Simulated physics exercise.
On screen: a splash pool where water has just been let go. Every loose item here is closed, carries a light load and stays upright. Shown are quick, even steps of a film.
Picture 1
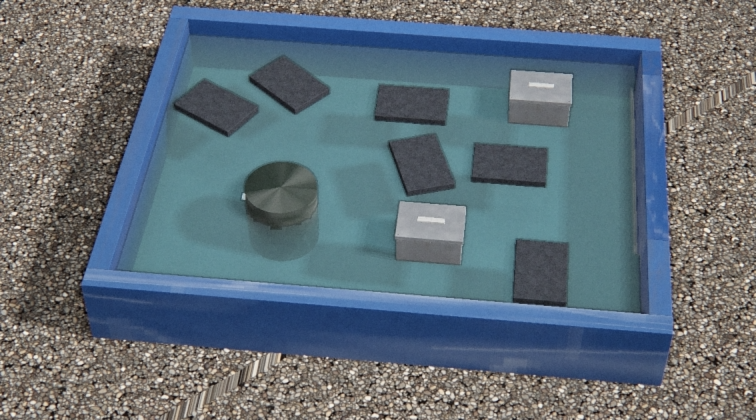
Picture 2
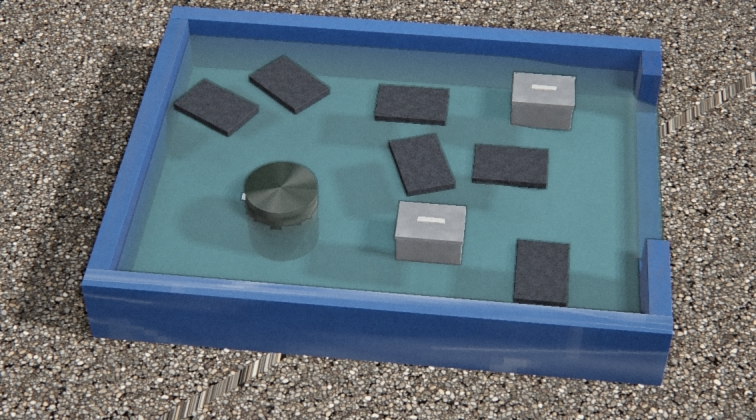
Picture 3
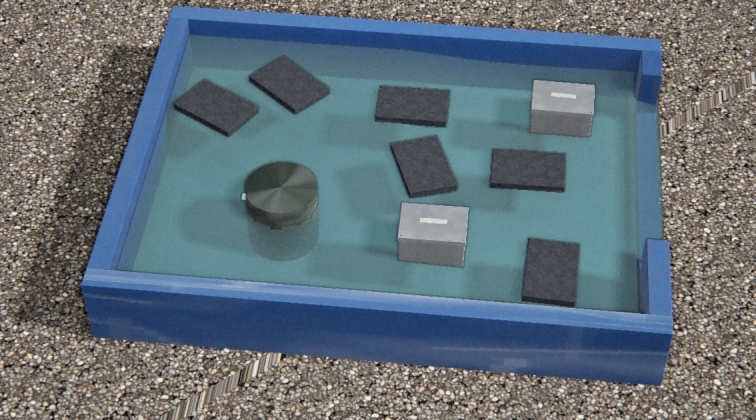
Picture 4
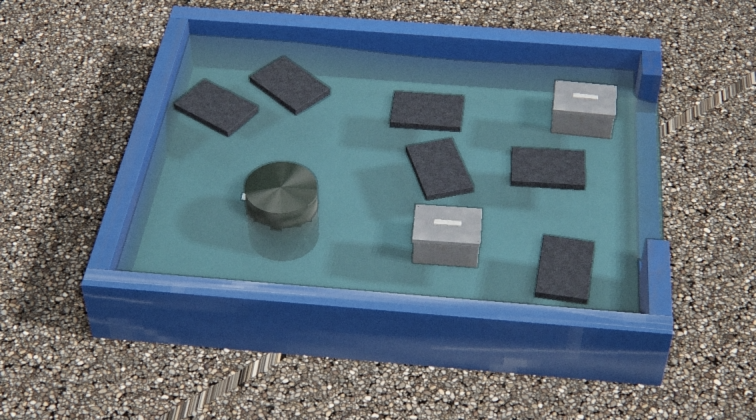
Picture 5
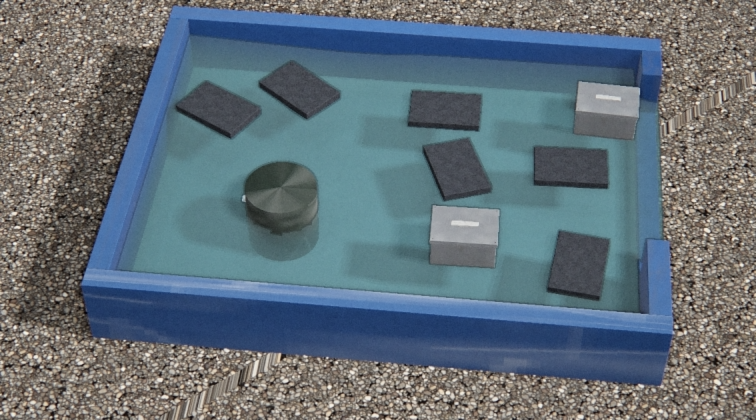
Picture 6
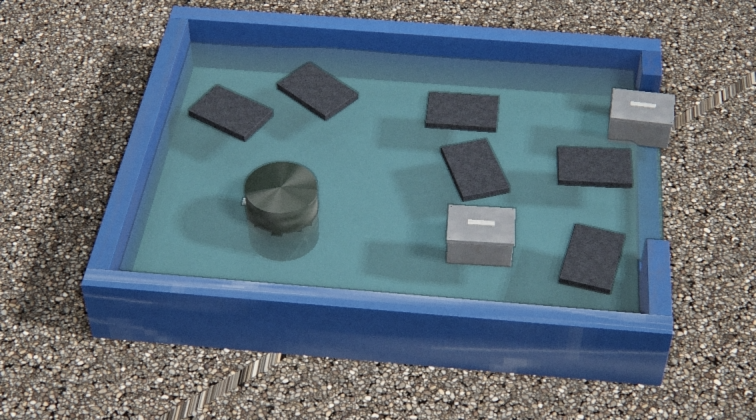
In a blue-walled splash pool, a section of the right wall disappears, then grey boxes and dark slabs drift rightward around a round drum.
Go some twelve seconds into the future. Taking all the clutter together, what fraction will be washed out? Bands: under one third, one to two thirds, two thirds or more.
It is going to be at or above two thirds.
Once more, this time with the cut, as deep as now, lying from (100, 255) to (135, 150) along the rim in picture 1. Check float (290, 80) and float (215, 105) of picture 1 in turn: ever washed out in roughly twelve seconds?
In turn: Washed out, carried outside.
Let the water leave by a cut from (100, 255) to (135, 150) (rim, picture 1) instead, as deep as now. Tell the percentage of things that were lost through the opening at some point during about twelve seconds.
Close to 40 percent.
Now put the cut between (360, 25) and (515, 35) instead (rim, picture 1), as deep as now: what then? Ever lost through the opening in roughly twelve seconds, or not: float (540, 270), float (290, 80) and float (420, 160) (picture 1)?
One by one: Held indoors; exits; exits.
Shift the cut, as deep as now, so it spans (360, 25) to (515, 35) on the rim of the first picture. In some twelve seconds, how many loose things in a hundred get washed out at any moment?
I'd say some 60 in a hundred.
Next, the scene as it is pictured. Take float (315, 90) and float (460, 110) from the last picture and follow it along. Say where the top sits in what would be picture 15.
Near (357, 97) and (561, 128).
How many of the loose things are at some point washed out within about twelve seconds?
I count 6.
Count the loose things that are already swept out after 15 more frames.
6.
A moment on, 2 of 8 are out; 6 afloat.
Next, 3 of 8 are out; 5 afloat.
Later, 6 of 8 are out; 2 afloat.
In the end, 6 of 8 are out; 2 afloat.
